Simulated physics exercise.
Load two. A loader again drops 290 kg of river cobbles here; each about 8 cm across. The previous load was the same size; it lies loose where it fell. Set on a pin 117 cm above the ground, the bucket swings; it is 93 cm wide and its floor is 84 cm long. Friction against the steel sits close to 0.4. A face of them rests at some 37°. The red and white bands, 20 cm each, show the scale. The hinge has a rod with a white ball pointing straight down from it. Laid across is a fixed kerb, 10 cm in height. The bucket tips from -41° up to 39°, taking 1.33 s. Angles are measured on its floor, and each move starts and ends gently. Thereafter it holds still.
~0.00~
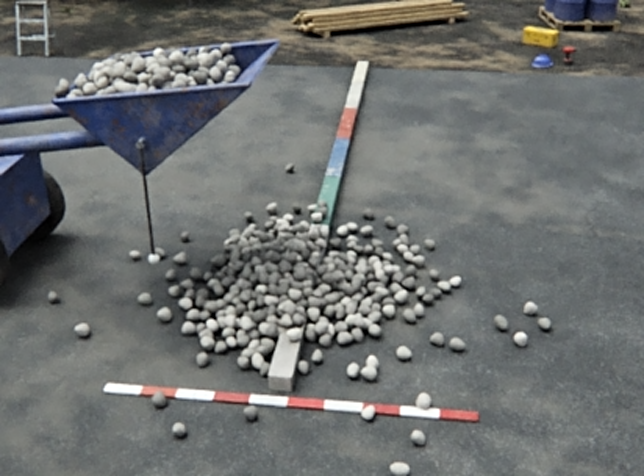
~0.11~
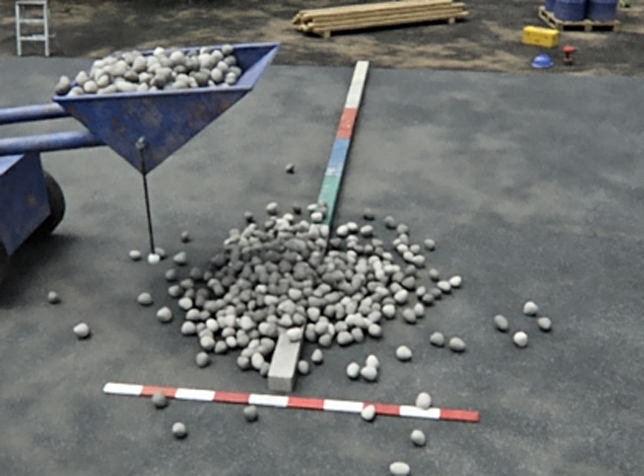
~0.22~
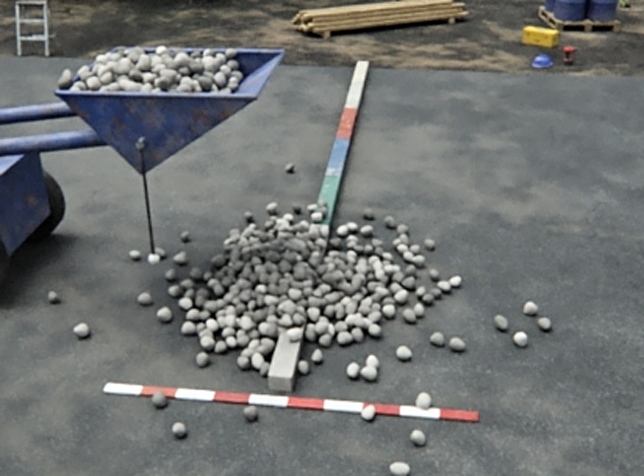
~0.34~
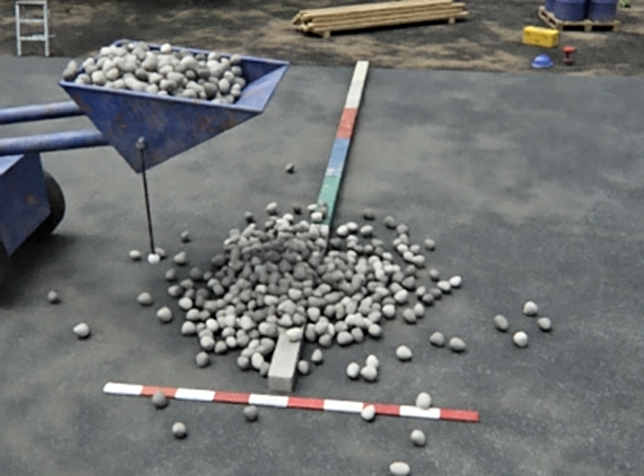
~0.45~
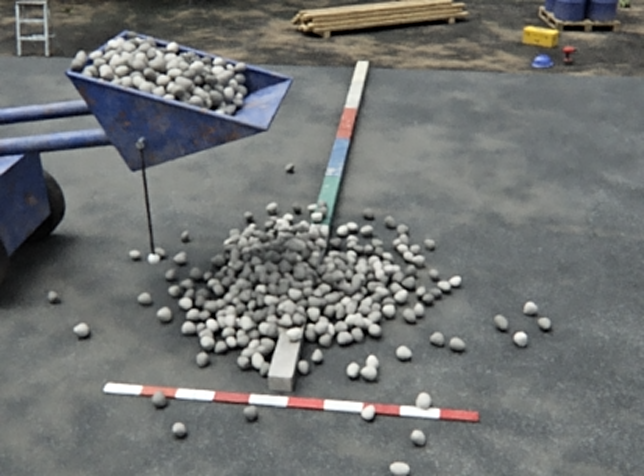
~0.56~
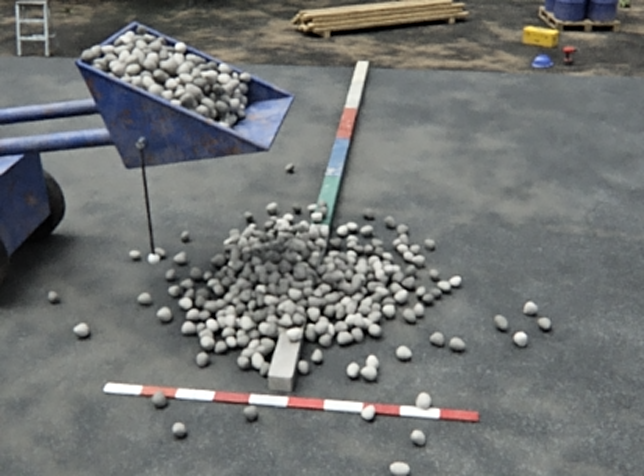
A blue loader bucket full of grey cobbles tilts down to the right above scattered stones.
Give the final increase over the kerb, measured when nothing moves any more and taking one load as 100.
Close to 63 parts in a hundred.
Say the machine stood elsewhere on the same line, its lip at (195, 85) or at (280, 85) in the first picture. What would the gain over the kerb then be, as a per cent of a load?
Case one about 20 %, case two about 90 %.
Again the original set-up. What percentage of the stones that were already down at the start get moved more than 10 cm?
20 per cent.
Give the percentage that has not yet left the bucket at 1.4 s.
About 45 percent is still in there.
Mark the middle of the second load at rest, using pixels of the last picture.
Middle: Approx. (330, 271) px.
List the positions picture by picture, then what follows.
In the first picture, lip at (250, 85), floor tilted -41°, highest stones at (168, 58). The earlier load is highest near (290, 250), 23 cm above ground level, 70 % on this side of the kerb, 31 % over the kerb.
In the second picture, lip at (252, 88), floor tilted -39°, highest stones at (169, 58); the stones move at 0.1 m/s on average.
In the third picture, the bucket is at -35°, its lip at (257, 97); the top of the load is at (162, 59); the stones move at 0.2 m/s on average.
In the fourth picture, the bucket is at -28°, its lip at (262, 111); the top of the load is at (135, 56); the stones move at 0.3 m/s on average.
In the fifth picture, lip at (267, 129), floor tilted -20°, highest stones at (127, 46); the stones move at 0.3 m/s on average.
In the sixth picture, lip at (269, 149), floor tilted -10°, highest stones at (137, 42); the stones move at 0.4 m/s on average.
After 1.0 s the floor is at 27°; in per cent of one load, 98 in the bucket, 72 on this side of the kerb, 31 over the kerb; the foremost stones are at (486, 317).
After 1.4 s the floor is at 39°; in per cent of one load, 43 in the bucket, 118 on this side of the kerb, 40 over the kerb; the foremost stones are at (486, 317).
After 1.8 s the floor is at 39°; in per cent of one load, 6 in the bucket, 122 on this side of the kerb, 73 over the kerb; the foremost stones are at (489, 316).
After 4.2 s the floor is at 39°; in per cent of one load, 0 in the bucket, 106 on this side of the kerb, 94 over the kerb; the foremost stones are at (529, 314). Net gain over the kerb, 63.
